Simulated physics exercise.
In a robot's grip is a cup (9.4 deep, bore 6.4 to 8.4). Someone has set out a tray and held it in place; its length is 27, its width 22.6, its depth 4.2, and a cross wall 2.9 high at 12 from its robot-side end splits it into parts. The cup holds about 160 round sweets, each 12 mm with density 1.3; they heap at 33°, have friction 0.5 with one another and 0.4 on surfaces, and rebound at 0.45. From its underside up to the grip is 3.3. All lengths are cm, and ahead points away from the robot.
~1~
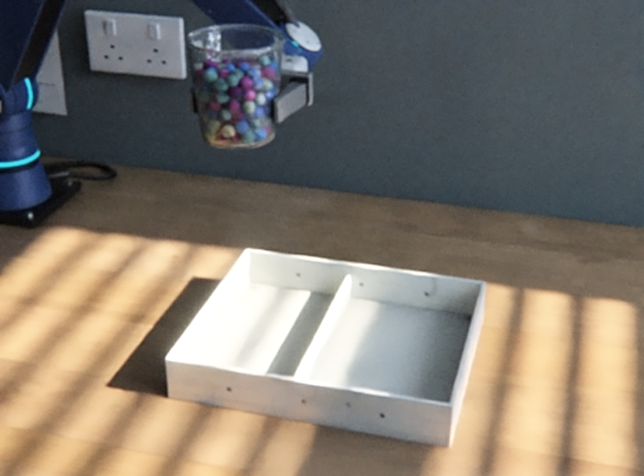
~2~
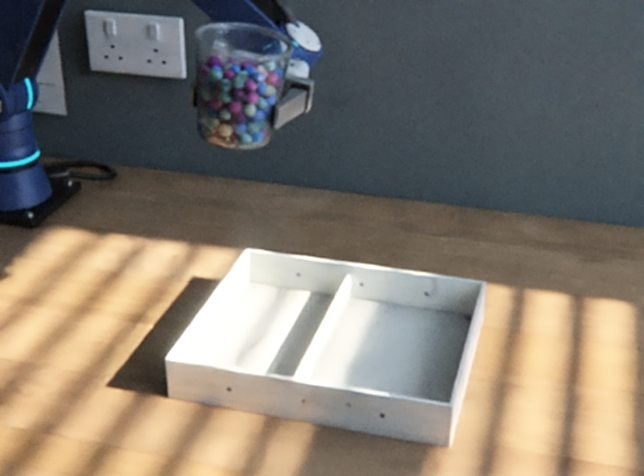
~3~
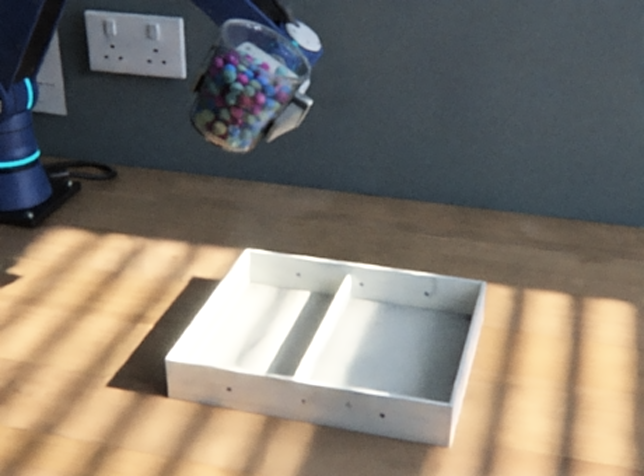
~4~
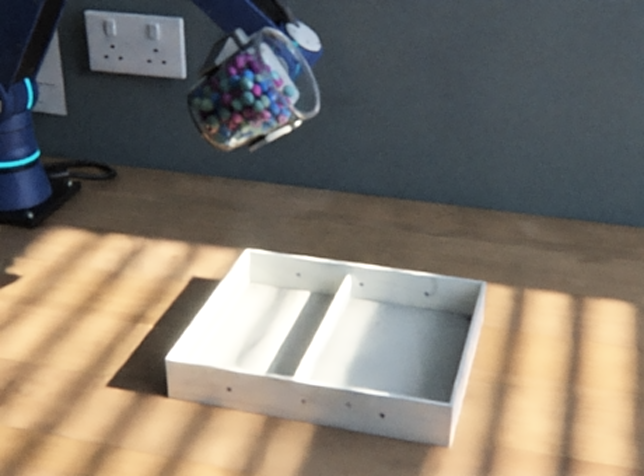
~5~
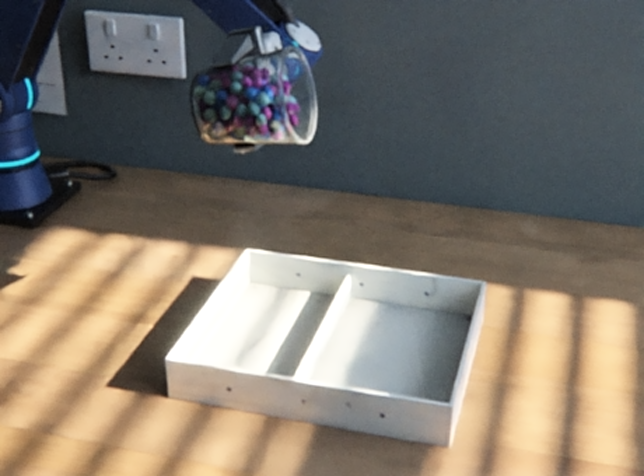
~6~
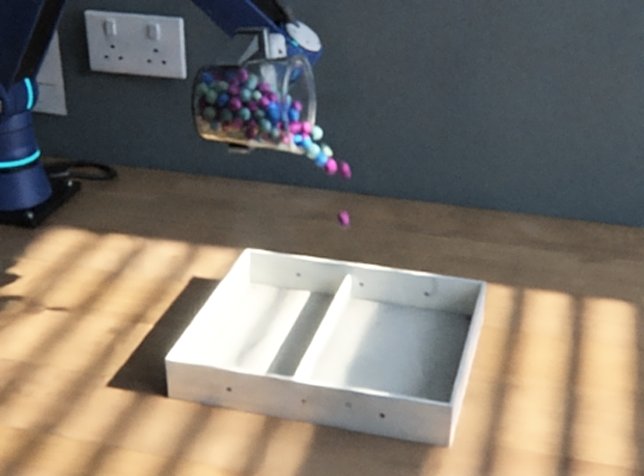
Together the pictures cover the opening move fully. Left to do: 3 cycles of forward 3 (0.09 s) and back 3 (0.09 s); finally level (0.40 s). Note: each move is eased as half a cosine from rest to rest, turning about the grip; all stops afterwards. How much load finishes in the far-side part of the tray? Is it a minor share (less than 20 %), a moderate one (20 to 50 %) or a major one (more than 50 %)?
A major share.
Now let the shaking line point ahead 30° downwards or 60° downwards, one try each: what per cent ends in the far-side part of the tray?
I'd say close to 65 percent for the first and close to 40 percent for the second.
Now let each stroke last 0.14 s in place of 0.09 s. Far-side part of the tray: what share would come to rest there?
It would be some 65 %.
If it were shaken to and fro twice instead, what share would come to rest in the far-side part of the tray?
80 %.
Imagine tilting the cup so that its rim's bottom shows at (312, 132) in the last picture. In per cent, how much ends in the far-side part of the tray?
It comes out near 55 percent.
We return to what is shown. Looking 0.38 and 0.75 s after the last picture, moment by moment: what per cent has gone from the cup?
Around 75 % and around 85 %.
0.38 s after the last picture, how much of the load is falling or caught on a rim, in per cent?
Reading at that time: Some 15 per cent.
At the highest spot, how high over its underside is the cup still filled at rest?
Around 2.5 cm above the underside.
Then, 0.38 s on, tilted 85° forward, highest piece 26 above the table; 95 in the far-side part, 43 in the cup, 25 in flight or on a rim.
Then, 0.75 s on, tilted 39° forward, highest piece 30 above the table; 136 in the far-side part, 24 in the cup, 2 on the table or floor, 1 in the robot-side part.
Then, 1.14 s on, level, highest piece 26 above the table; 136 in the far-side part, 24 in the cup, 2 on the table or floor, 1 in the robot-side part.
Then, 2.19 s on, level, highest piece 26 above the table; 136 in the far-side part, 24 in the cup, 2 on the table or floor, 1 in the robot-side part.
In the end, 136 in the far-side part, 24 in the cup, 2 on the table or floor, 1 in the robot-side part. That is 83 % in the far-side part of the tray.
